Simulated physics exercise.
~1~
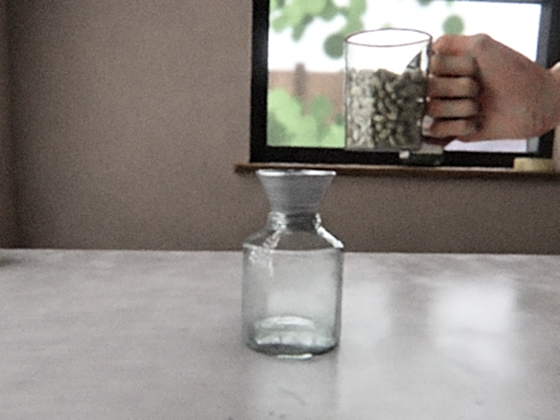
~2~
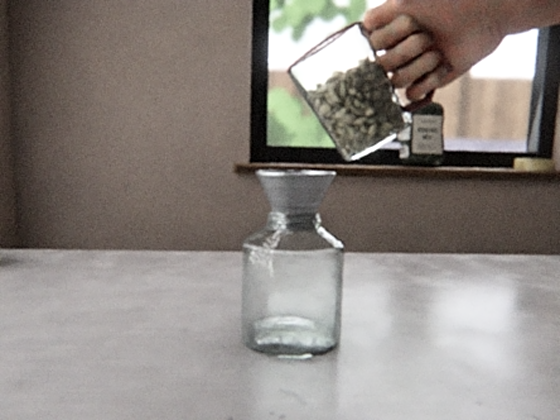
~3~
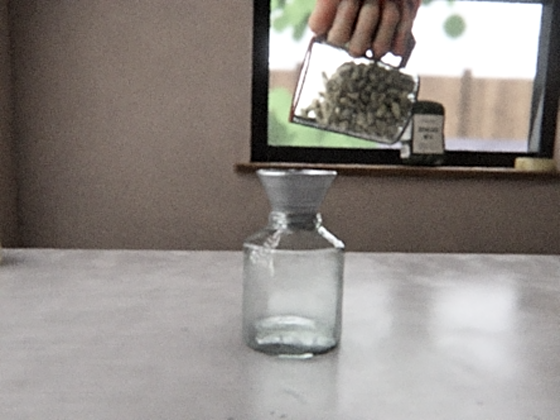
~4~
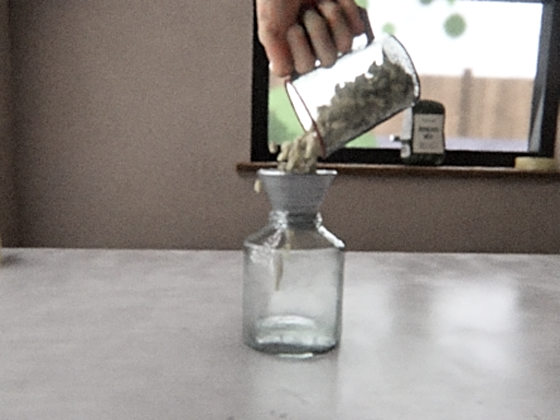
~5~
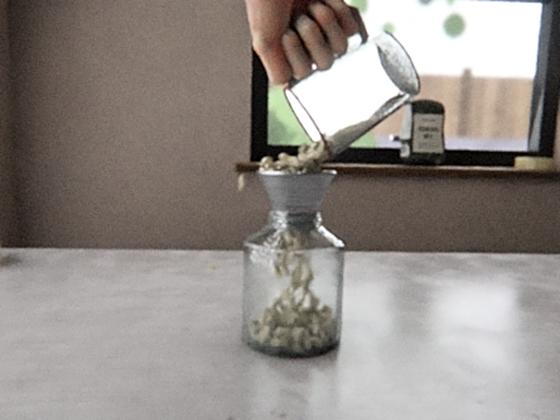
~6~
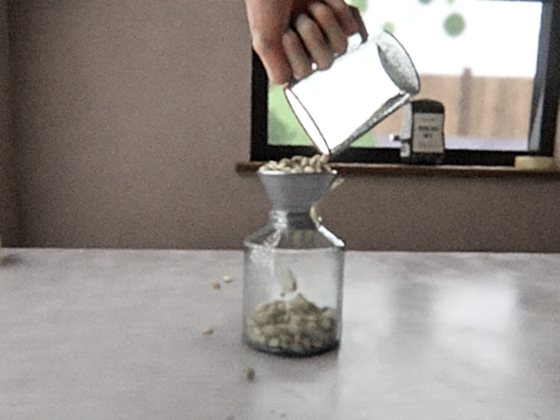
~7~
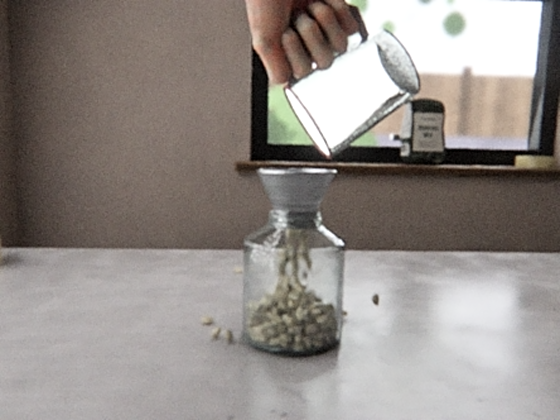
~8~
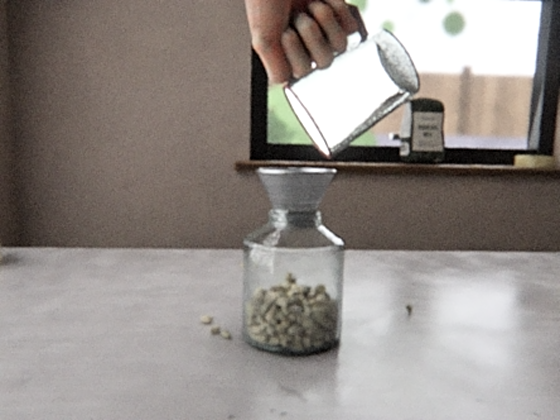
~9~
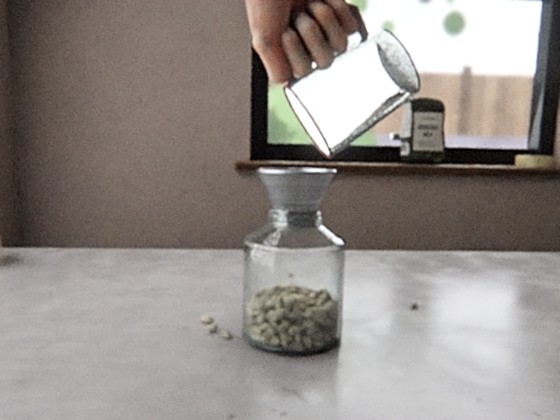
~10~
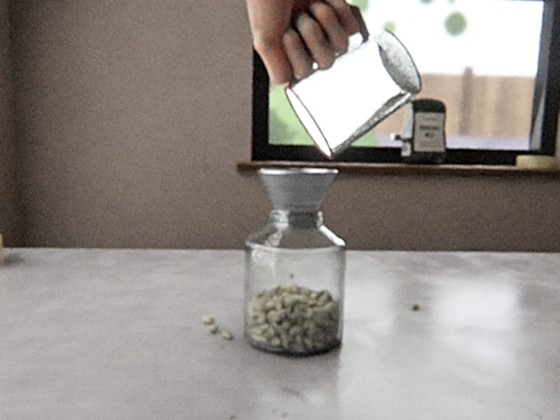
A hand brought a clear cup of pale beans over a glass jar with a grey funnel in its neck and tipped it until it emptied. Most of the beans dropped into the jar, while a few ended up scattered on the table.
